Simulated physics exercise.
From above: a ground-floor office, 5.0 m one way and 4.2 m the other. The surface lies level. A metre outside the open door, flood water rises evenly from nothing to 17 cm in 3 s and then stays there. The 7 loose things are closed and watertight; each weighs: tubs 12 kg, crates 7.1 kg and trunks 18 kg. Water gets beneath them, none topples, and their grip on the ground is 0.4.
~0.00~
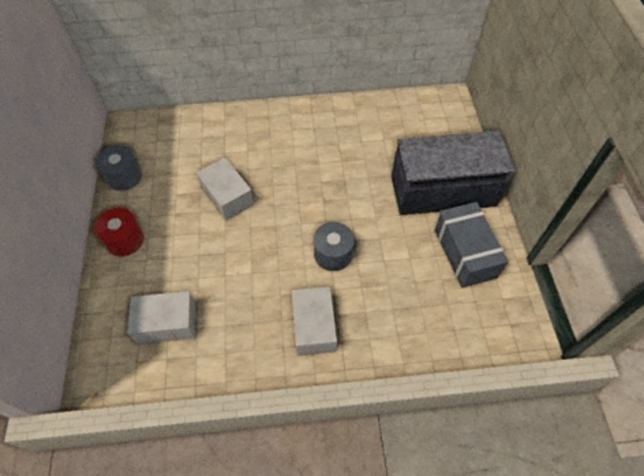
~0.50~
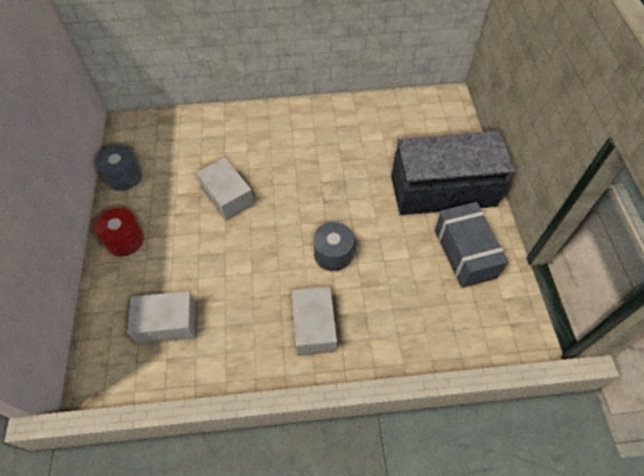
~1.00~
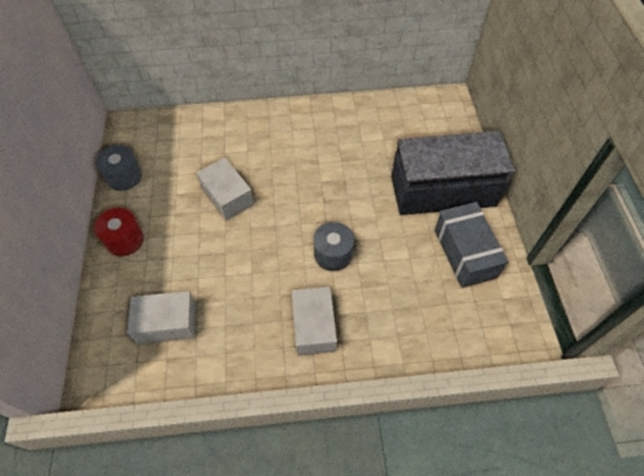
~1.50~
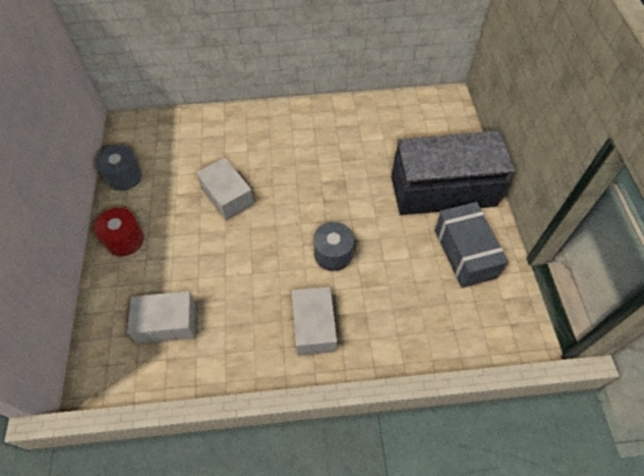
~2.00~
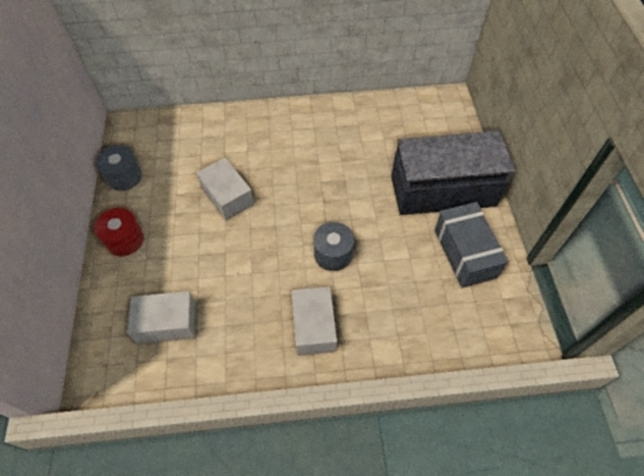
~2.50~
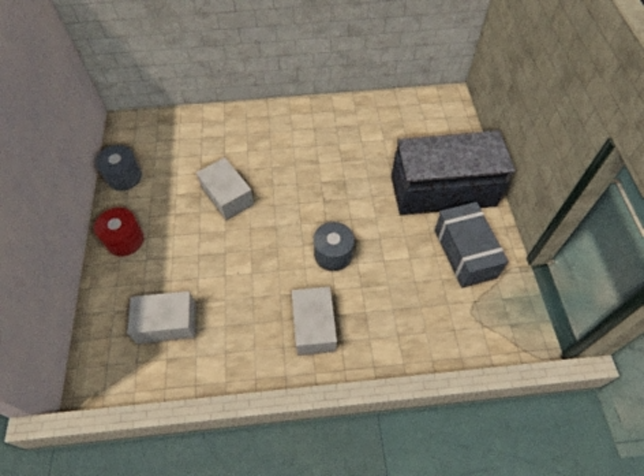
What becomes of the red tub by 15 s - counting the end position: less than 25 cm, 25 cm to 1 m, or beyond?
Red tub ends far away.
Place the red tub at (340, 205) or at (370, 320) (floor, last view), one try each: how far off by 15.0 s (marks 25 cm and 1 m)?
In turn: It holds its place; it gets carried off.
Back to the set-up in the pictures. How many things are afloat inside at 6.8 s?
0 of them.
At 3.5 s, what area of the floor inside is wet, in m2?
Roughly 2.5 m2.
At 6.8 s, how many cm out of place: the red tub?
About 0 cm.
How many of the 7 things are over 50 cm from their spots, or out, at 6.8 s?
3 of them.
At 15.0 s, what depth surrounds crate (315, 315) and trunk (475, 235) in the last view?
Roughly 5 and 4 cm.
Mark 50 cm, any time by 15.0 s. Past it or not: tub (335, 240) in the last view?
Answer: Short of it.
After 3.5 s the red tub is near (115, 224), 0.0 m from its start, aground; 0 afloat.
After 6.8 s the red tub is near (115, 224), 0.0 m from its start, aground; 0 afloat.
After 11.0 s the red tub is near (152, 175), 0.8 m from its start, aground; 1 afloat.
After 15.0 s the red tub is near (256, 127), 2.1 m from its start, aground; 4 afloat.
